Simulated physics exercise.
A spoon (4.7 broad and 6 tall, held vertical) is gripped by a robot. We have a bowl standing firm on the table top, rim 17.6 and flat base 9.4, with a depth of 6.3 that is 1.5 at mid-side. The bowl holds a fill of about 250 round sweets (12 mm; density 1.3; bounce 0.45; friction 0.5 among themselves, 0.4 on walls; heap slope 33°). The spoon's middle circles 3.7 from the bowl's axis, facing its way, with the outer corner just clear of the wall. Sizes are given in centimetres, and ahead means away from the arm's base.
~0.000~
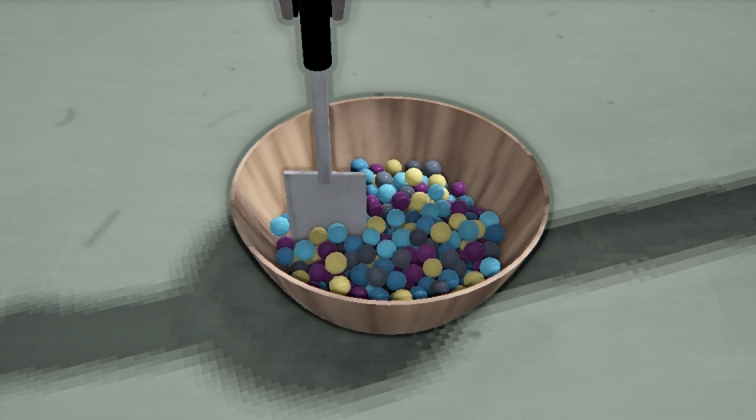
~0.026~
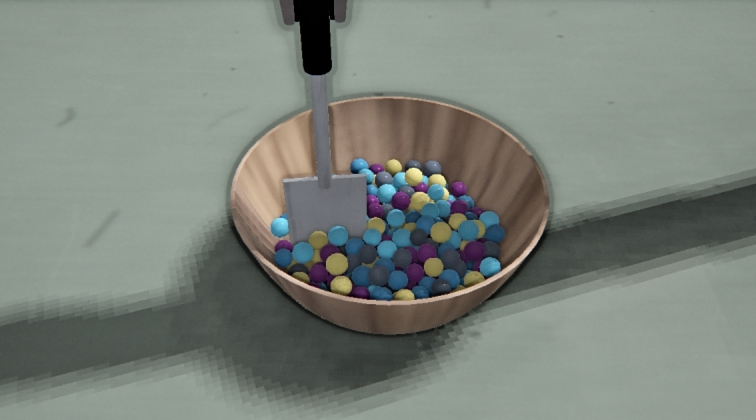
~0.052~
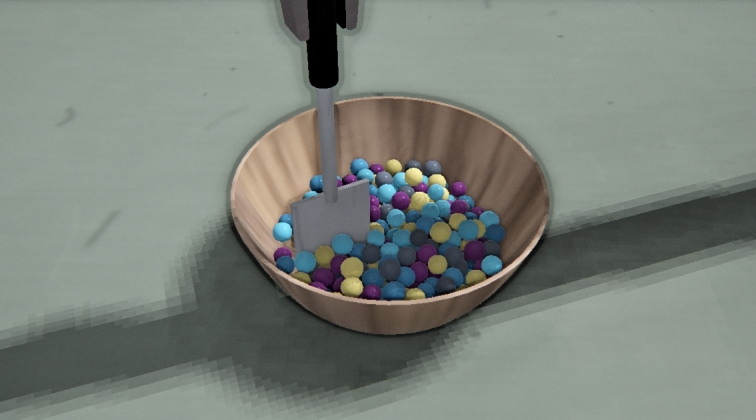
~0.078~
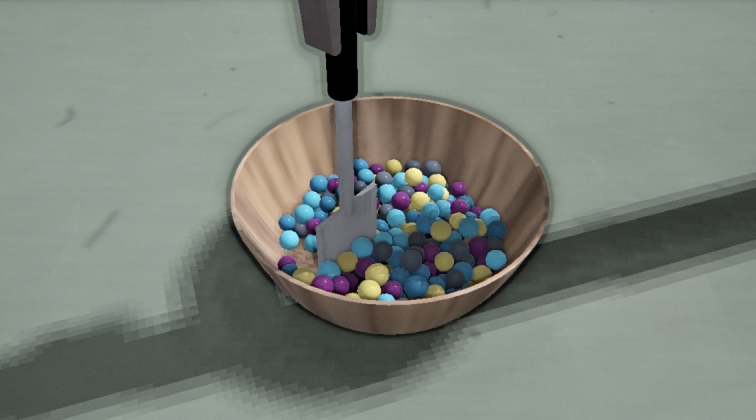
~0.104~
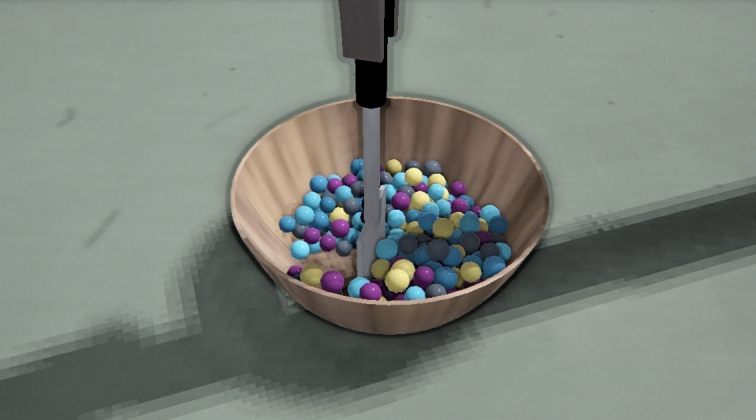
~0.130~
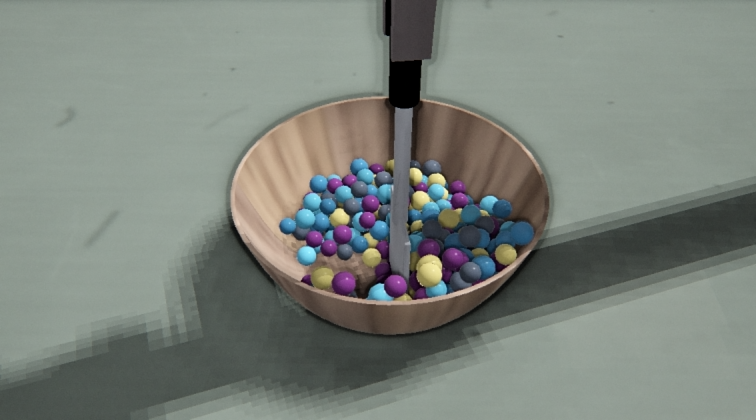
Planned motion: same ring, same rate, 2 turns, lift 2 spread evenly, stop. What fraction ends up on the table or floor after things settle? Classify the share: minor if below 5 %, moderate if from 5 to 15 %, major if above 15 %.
Major, above 15 %.
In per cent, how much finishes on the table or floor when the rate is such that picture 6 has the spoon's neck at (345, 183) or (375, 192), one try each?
It comes to close to 5 per cent and close to 10 per cent.
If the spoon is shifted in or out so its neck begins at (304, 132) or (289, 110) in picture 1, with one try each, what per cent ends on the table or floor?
Near 20 and 0 in a hundred, one try each.
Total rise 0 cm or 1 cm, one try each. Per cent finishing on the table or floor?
It comes to about 35 per cent and about 30 per cent.
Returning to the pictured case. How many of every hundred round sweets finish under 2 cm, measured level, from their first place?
Roughly 5 percent.
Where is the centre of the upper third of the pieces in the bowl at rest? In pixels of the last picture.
Looks like roughly (413, 228) to me.
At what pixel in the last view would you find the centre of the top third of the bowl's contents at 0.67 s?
Somewhere around (459, 224), I think.
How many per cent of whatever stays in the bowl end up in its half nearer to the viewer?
Around 50 per cent of what the bowl keeps.
After 0.40 s, 340° round, highest piece 9 above the table; 205 in the bowl, 26 on the table or floor, 17 in flight or on the tool.
After 0.67 s, 221° round, highest piece 8 above the table; 190 in the bowl, 54 on the table or floor, 4 in flight or on the tool.
After 1.00 s, 0° round, highest piece 4 above the table; 188 in the bowl, 60 on the table or floor.
After 1.70 s, 0° round, highest piece 4 above the table; 188 in the bowl, 60 on the table or floor.
At rest, 188 in the bowl, 60 on the table or floor. That is 24 % on the table or floor.
